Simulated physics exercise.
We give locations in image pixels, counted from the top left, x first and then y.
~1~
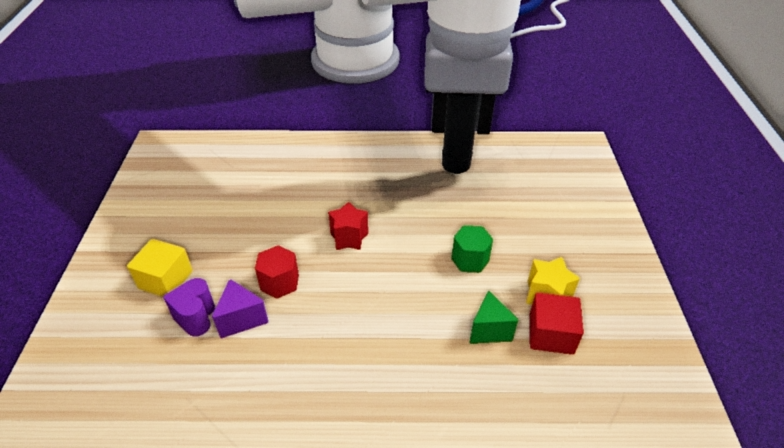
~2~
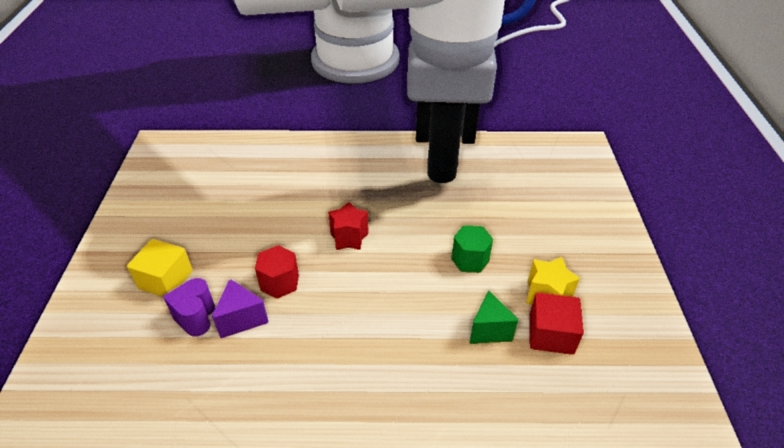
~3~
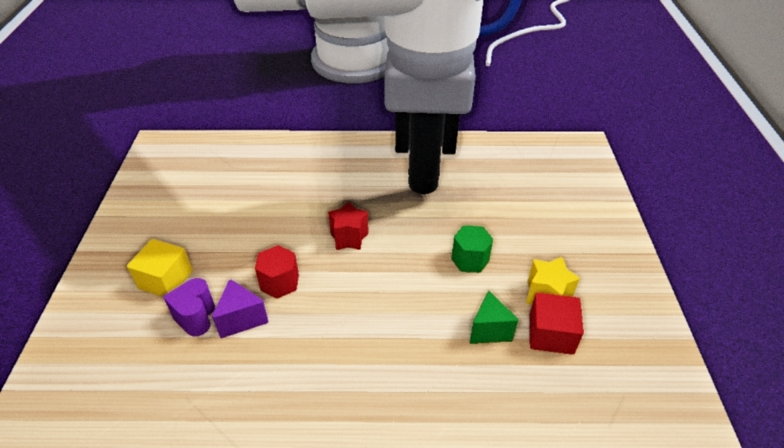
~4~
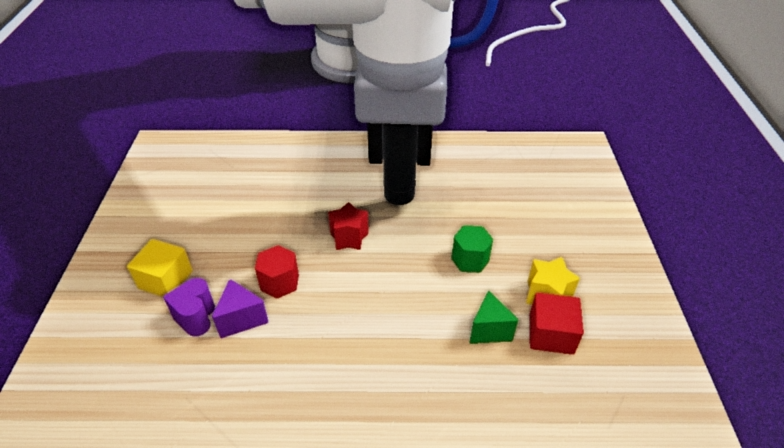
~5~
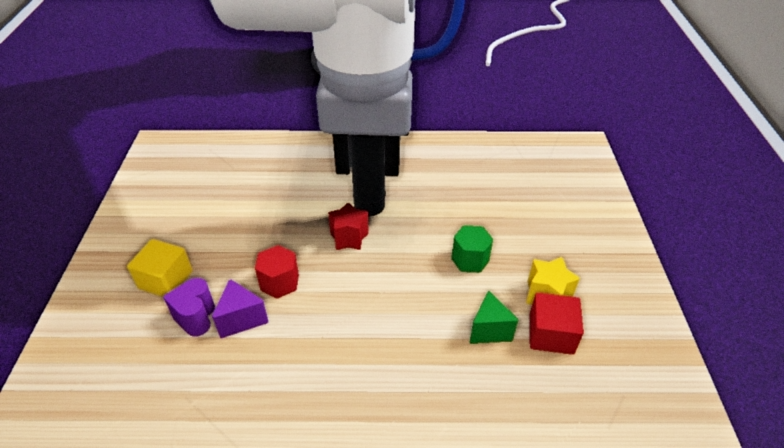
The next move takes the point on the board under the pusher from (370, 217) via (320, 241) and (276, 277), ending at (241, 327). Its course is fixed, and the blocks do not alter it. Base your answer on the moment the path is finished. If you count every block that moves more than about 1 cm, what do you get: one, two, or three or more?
The answer is three or more blocks, counting only moves over 1 cm.
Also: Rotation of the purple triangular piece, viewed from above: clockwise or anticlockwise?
It swings round clockwise.
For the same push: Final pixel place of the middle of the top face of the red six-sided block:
The top centre is at (231, 339).
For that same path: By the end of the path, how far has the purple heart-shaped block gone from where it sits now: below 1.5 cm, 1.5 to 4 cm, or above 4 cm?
It slides not even 1.5 cm.
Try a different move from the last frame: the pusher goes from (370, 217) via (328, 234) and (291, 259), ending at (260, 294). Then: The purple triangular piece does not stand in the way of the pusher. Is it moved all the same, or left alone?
Gets moved.
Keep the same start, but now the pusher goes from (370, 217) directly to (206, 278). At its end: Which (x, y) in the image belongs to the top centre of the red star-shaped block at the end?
I predict (321, 238).
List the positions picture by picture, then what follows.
The first picture shows pusher tip at (456, 166); block tops, purple heart-shaped block at (187, 296); purple triangular piece at (235, 299); red six-sided block at (275, 261); red star-shaped block at (348, 216).
The second picture shows pusher at (442, 175); blocks unchanged.
The third picture shows pusher at (423, 185); blocks unchanged.
The fourth picture shows pusher at (399, 196); blocks unchanged.
The fifth picture shows pusher at (370, 207); purple heart-shaped block at (187, 296); purple triangular piece at (235, 299); red six-sided block at (275, 261); red star-shaped block at (348, 216).
On the path given first. One third of the way, pusher at (318, 231); red star-shaped block at (320, 243), turned 50° anticlockwise.
Two thirds of the way, pusher at (273, 267); purple triangular piece at (228, 308); red six-sided block at (258, 284), turned 20° anticlockwise; red star-shaped block at (313, 255), turned 100° anticlockwise.
At the end, pusher at (237, 316); purple heart-shaped block in place; purple triangular piece at (189, 348), turned 35° clockwise; red six-sided block at (231, 339), turned 40° anticlockwise; red star-shaped block at (313, 255), turned 100° anticlockwise.
